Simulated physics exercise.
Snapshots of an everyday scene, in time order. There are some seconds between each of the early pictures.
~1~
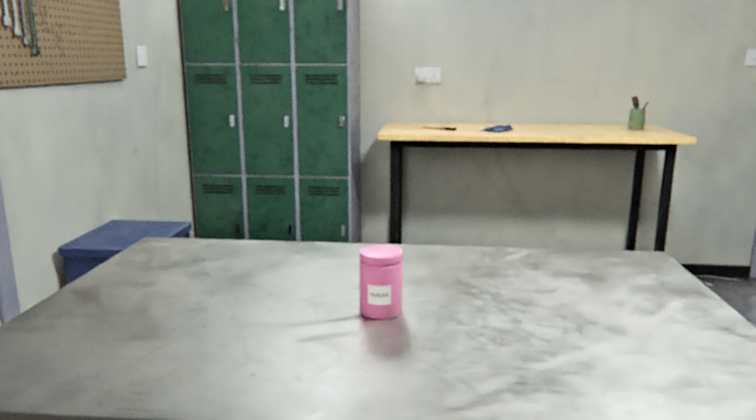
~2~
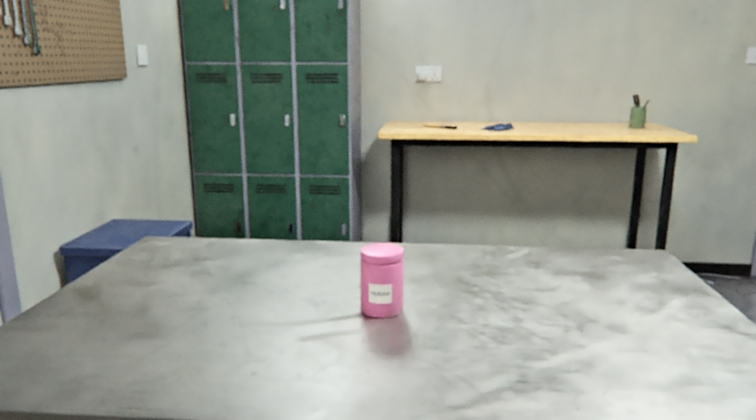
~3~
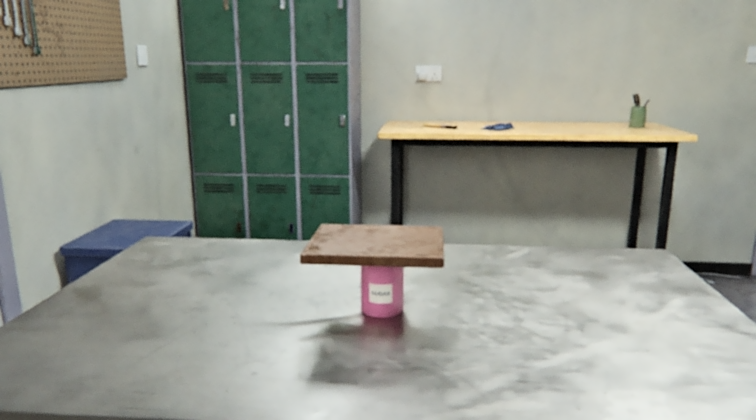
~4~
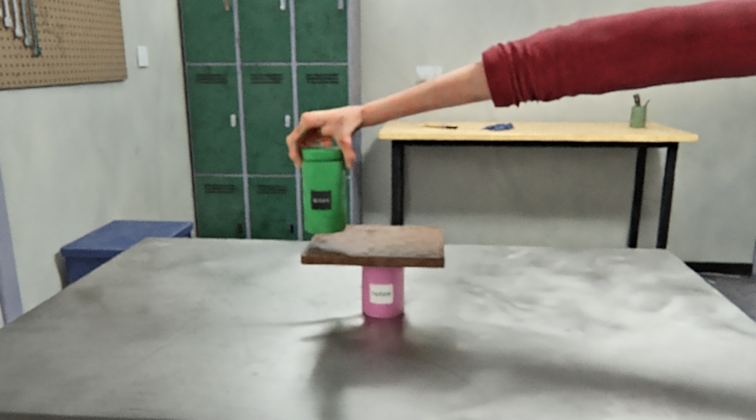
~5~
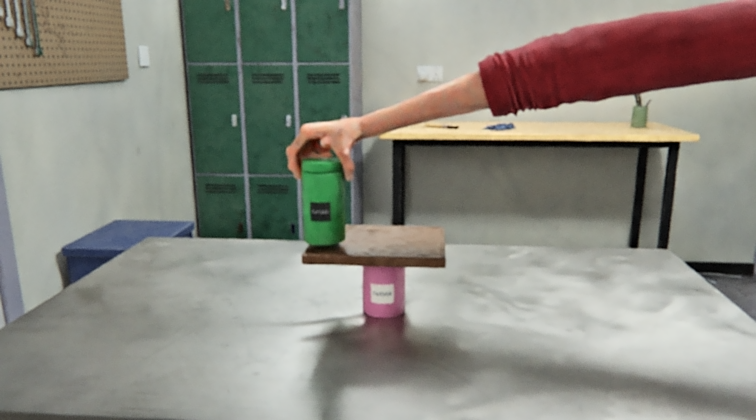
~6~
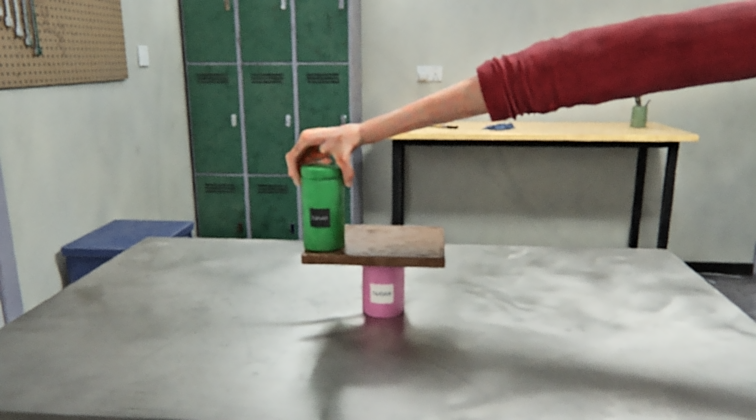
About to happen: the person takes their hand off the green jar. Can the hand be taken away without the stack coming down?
No.
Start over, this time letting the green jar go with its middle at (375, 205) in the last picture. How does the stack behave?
After that, it remains intact.
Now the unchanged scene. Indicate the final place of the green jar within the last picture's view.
I'd point to roughly (246, 310).
Then, 0.40 s on from there, green jar now fallen; brown lid turned 47° from how it was put.
Then, 0.50 s on from there, brown lid turned 69° from how it was put.
Then, 0.60 s on from there, brown lid on its side.
Then, 1.20 s on from there, brown lid turned 68° from how it was put.
In the end, fallen, green jar; toppled in the stack, brown lid; pink jar unmoved. At the end, from the last picture's camera, green jar near (246, 310). The stack loses its balance.
